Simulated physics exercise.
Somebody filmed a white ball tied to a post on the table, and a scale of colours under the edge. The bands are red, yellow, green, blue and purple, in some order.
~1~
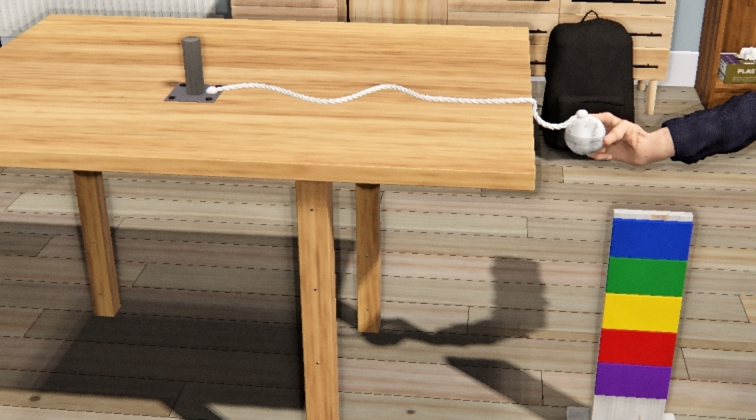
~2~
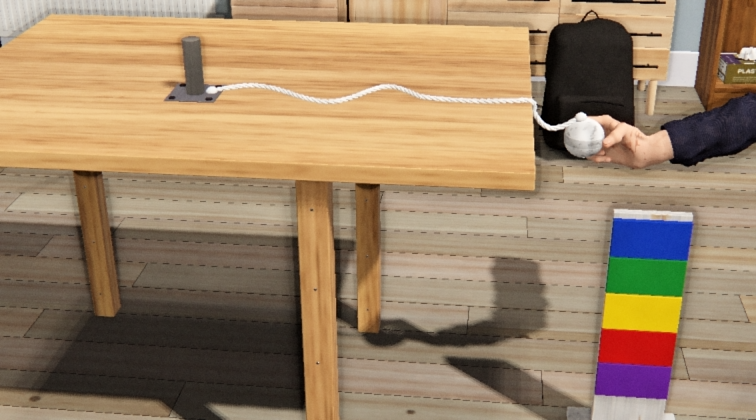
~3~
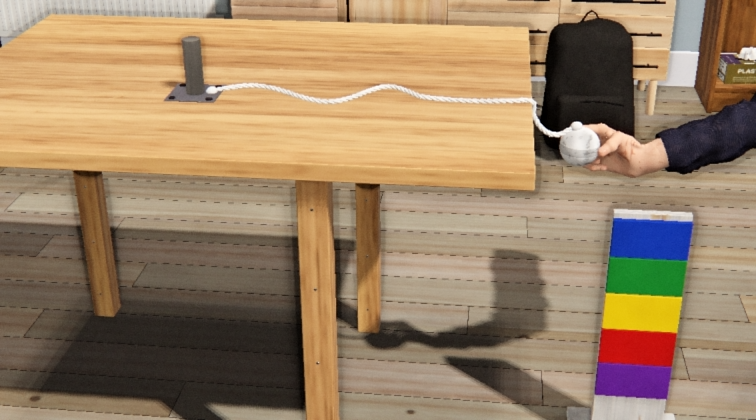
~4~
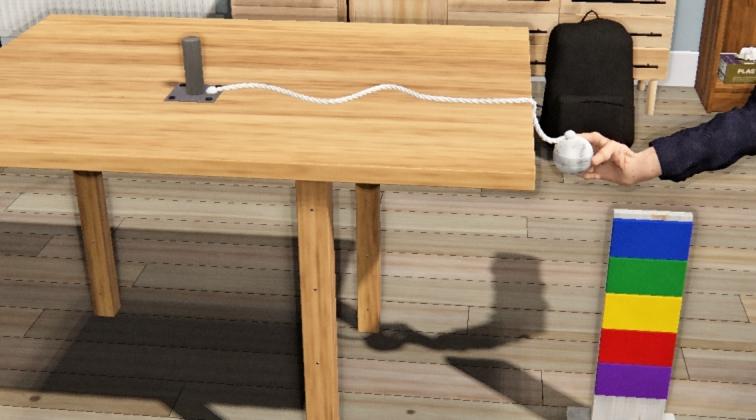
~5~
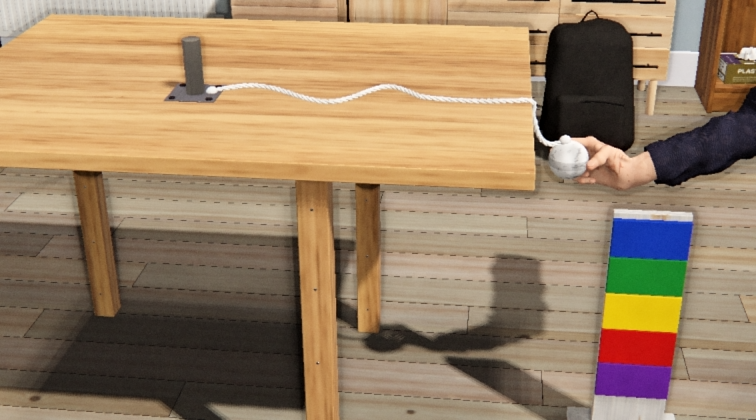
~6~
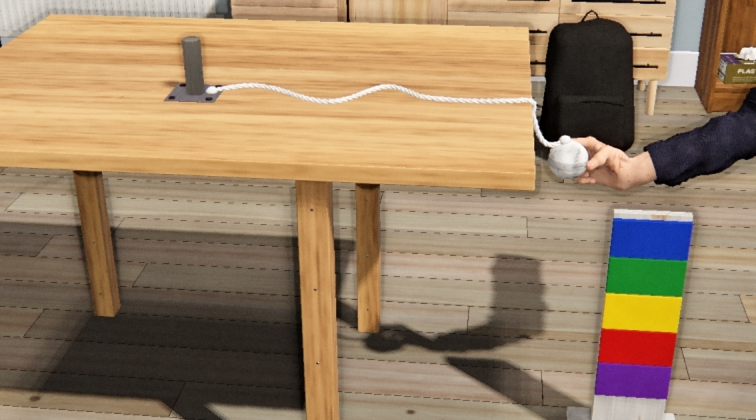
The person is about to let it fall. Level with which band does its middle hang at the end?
The cord holds its middle at blue.
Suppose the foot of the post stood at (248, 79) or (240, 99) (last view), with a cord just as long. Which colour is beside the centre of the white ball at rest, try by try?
Taking them in turn: Green; green.
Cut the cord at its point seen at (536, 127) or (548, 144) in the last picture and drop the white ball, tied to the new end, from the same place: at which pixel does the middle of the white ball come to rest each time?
Near (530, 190) and (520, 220).
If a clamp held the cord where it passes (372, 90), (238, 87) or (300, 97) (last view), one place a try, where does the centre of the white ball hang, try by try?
Try by try, around (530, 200), (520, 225) and (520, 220).
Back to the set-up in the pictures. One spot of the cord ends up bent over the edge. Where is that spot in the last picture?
It lies at about (482, 101).
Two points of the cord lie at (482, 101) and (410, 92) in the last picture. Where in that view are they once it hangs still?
At (532, 106), then (454, 98).
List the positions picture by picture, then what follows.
The first frame shows white ball (585, 135); blue (651, 241); green (646, 278); yellow (642, 314); red (637, 349); purple (633, 382).
The second frame shows white ball (584, 138); cord through (247, 86) (307, 99) (371, 91) (439, 99) (518, 101).
The third frame shows white ball (580, 146).
The fourth frame shows white ball (573, 155); cord through (247, 86) (307, 99) (371, 91) (439, 99) (518, 101).
The fifth frame shows white ball (569, 160).
The sixth frame shows white ball (568, 160); cord through (247, 86) (307, 99) (371, 91) (439, 99) (518, 101).
Soon after, ball near (507, 231); level with blue.
Then, ball near (543, 233); level with blue.
At rest, ball near (518, 234); level with blue. At blue.
